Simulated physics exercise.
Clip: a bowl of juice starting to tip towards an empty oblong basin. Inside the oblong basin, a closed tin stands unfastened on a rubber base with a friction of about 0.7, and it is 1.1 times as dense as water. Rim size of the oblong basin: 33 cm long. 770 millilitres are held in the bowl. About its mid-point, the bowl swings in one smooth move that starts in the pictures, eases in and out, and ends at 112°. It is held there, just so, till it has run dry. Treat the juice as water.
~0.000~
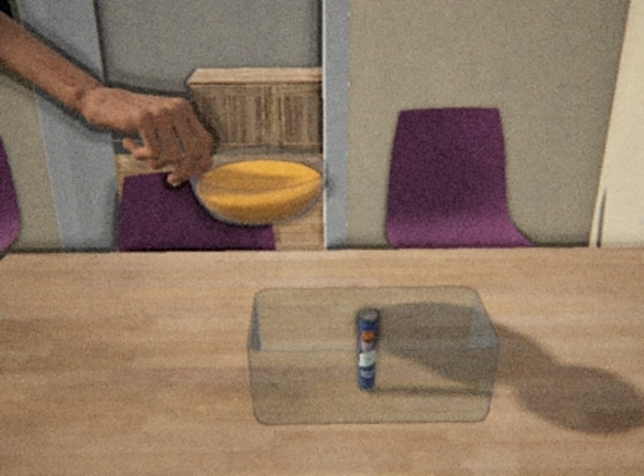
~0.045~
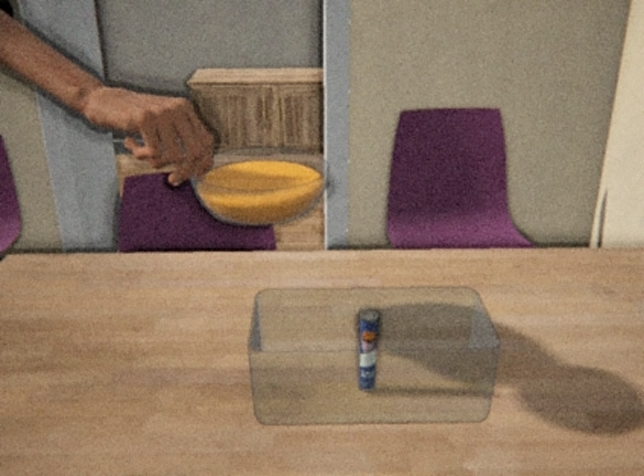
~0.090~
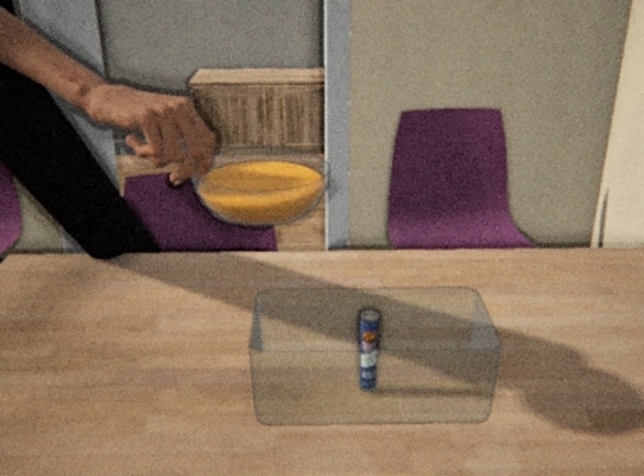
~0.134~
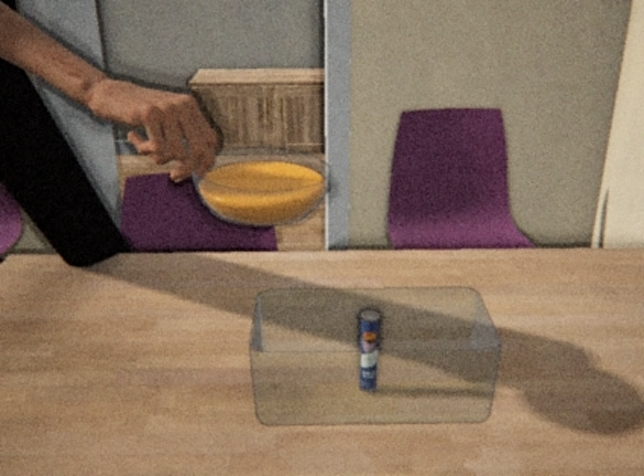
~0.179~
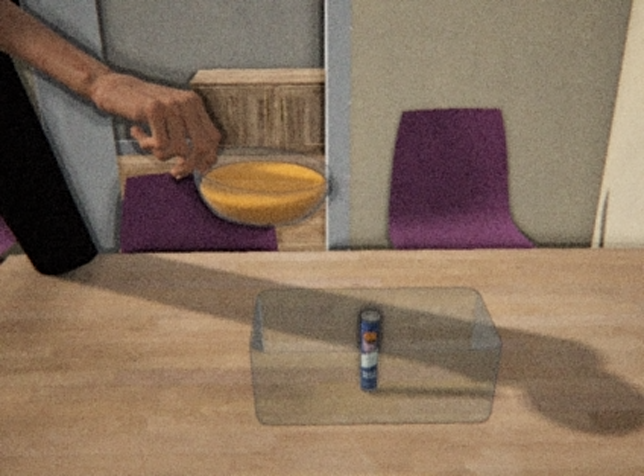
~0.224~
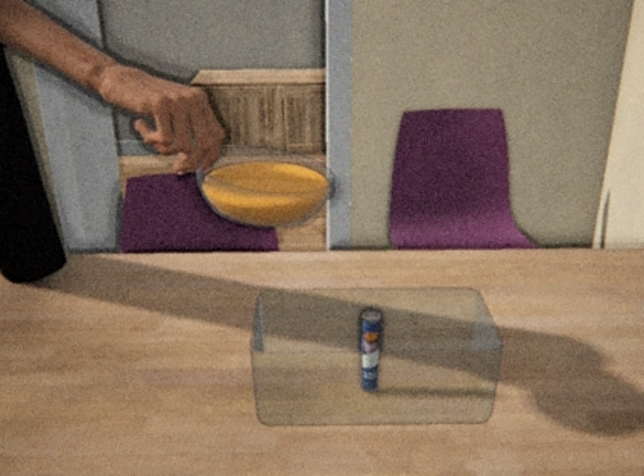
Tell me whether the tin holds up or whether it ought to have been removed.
The tin holds up.
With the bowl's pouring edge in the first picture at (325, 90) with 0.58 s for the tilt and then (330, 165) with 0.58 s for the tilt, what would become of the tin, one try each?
The tin stays vertical the first time and overturns the second time.
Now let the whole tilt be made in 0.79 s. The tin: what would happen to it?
Result: Tin upright.
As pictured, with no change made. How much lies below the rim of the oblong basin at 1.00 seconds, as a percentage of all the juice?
Around 92 per cent of the whole.
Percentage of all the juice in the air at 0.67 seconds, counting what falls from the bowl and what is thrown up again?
Roughly 46 percent.
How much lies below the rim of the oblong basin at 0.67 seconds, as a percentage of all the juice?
Estimate - around 16 in a hundred parts.
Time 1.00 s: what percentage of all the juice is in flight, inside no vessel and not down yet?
6 per cent, roughly.
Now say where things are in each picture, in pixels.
The first frame shows tilt 0°; pouring edge (328, 167); surface from (196, 180) to (324, 178); the oblong basin's rim runs from (252, 319) to (487, 316); the tin's top is at (368, 319).
The second frame shows tilt 0°; pouring edge (328, 168); surface from (197, 180) to (325, 179).
The third frame shows tilt 1°; pouring edge (330, 170); surface from (199, 180) to (325, 180).
The fourth frame shows tilt 3°; pouring edge (331, 172); surface from (199, 179) to (326, 181).
The fifth frame shows tilt 6°; pouring edge (332, 175); surface from (201, 178) to (328, 182).
The sixth frame shows tilt 9°; pouring edge (333, 179); surface from (203, 178) to (330, 183).
After 0.67 s the tilt is 65° and 38 per cent is still to pour; the tin stands where it began.
After 1.00 s the tilt is 103° and 0 per cent is still to pour; the tin stands where it began.
After 1.35 s the tilt is 112° and 0 per cent is still to pour; the tin stands where it began.
After 1.72 s the tilt is 112° and 0 per cent is still to pour; the tin stands where it began.
In the end the tin stands where it began.
